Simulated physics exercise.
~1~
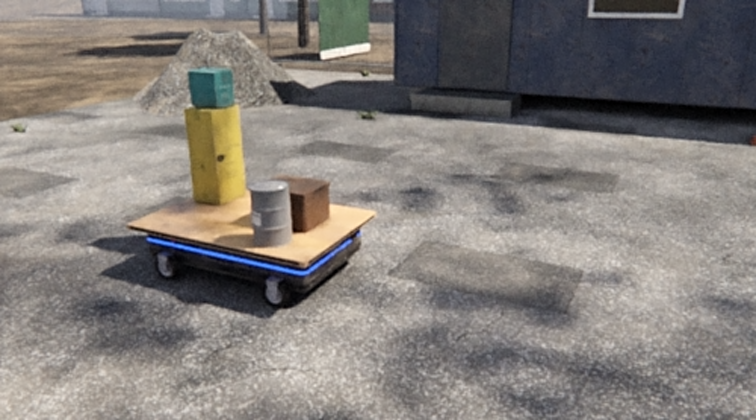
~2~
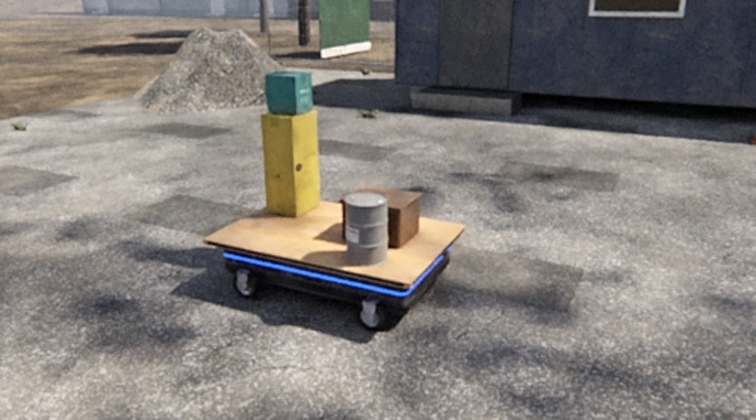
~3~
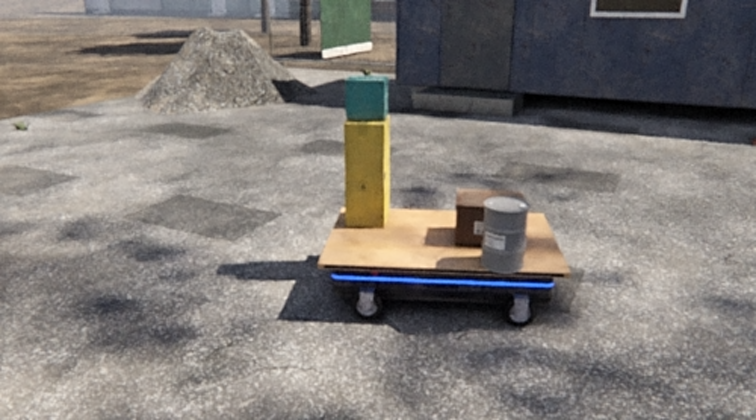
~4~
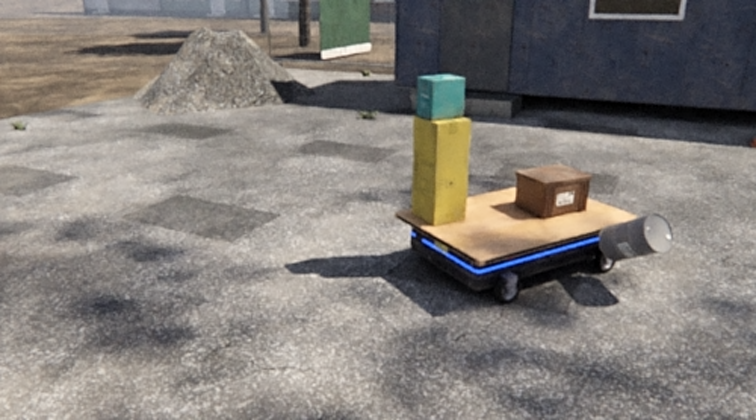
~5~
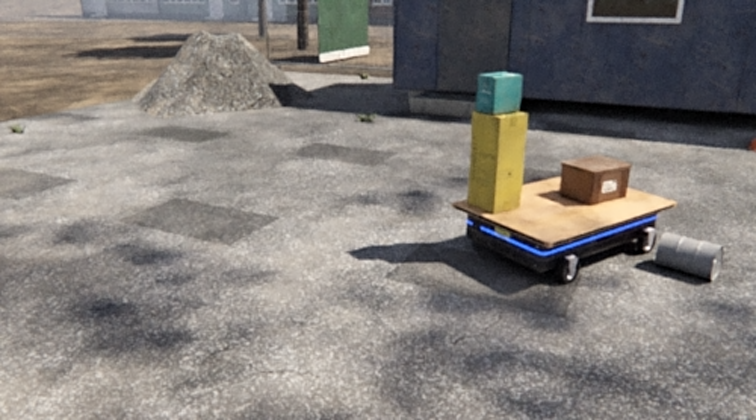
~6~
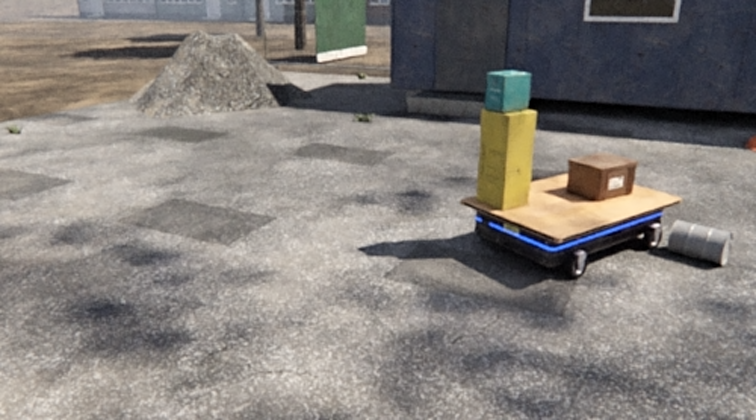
A flat cart carrying a yellow box with a turquoise parcel on top, a brown box and a grey barrel rolled right and turned; the barrel tipped off the right side and ended lying on the ground, while the others stayed aboard.
